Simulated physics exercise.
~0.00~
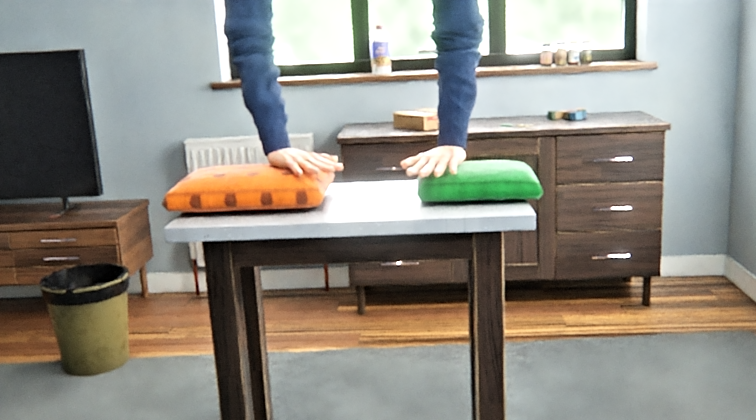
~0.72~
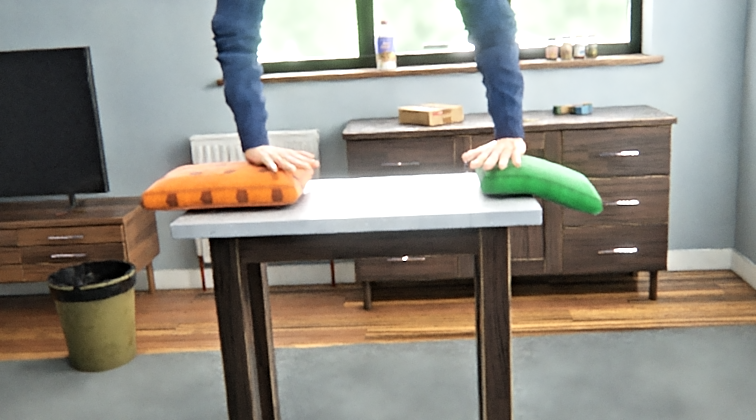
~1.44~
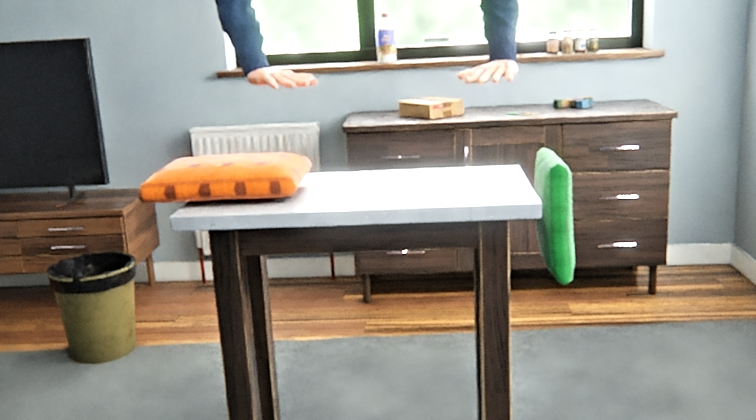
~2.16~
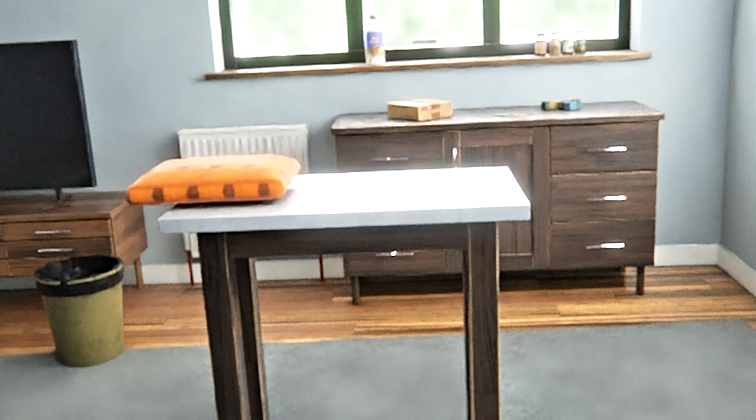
In a living room, hands pushing an orange pillow left and a green sack right on a bench, the sack tipping off.
